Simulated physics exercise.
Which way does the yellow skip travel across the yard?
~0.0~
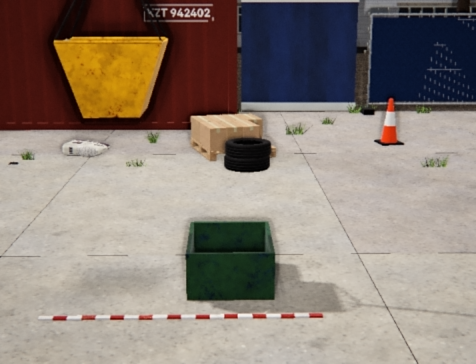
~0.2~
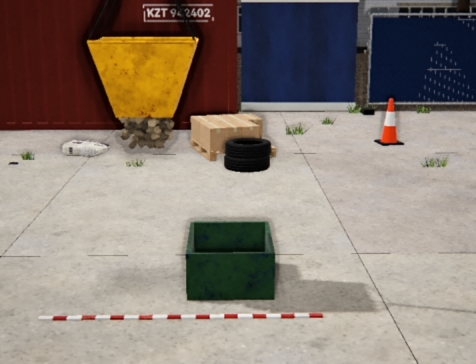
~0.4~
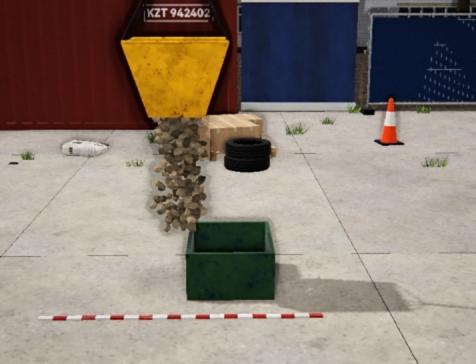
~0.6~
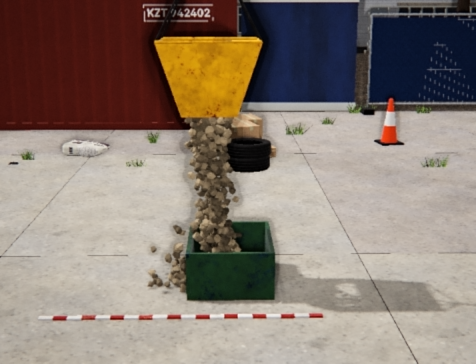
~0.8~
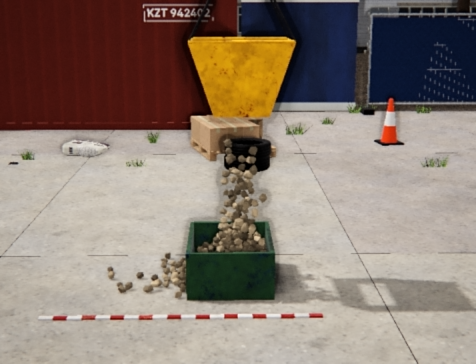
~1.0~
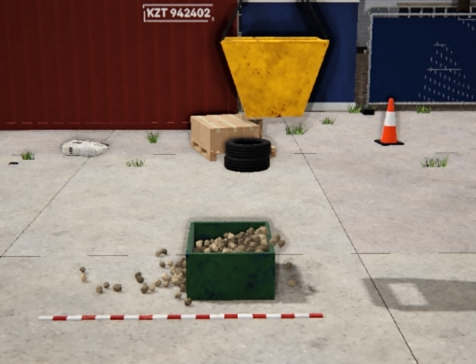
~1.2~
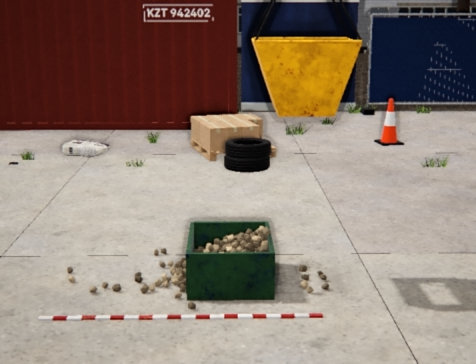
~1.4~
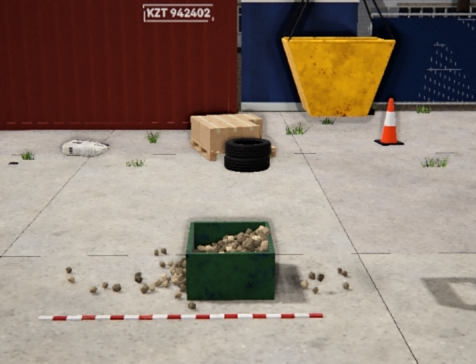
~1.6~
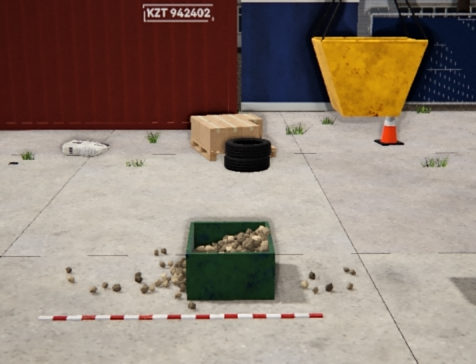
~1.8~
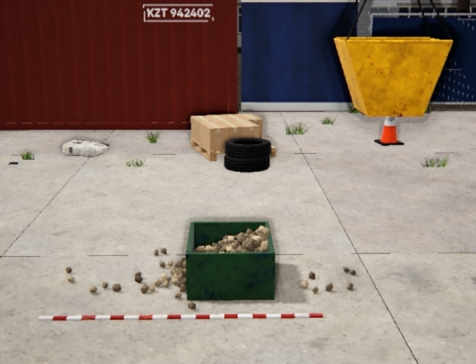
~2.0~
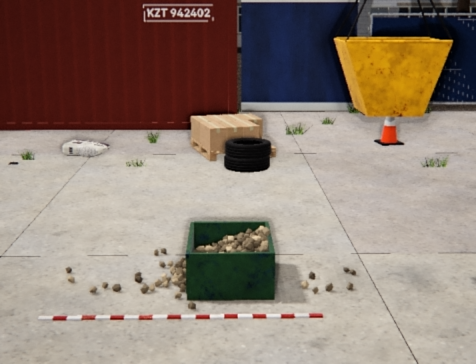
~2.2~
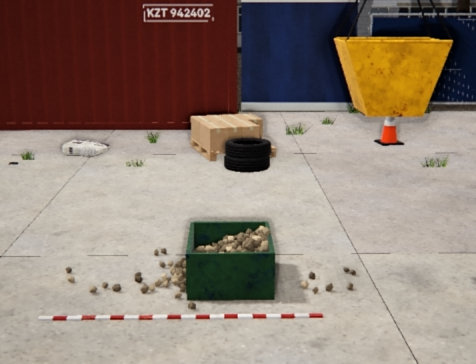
The yellow skip travels to the right, as the viewer sees it.
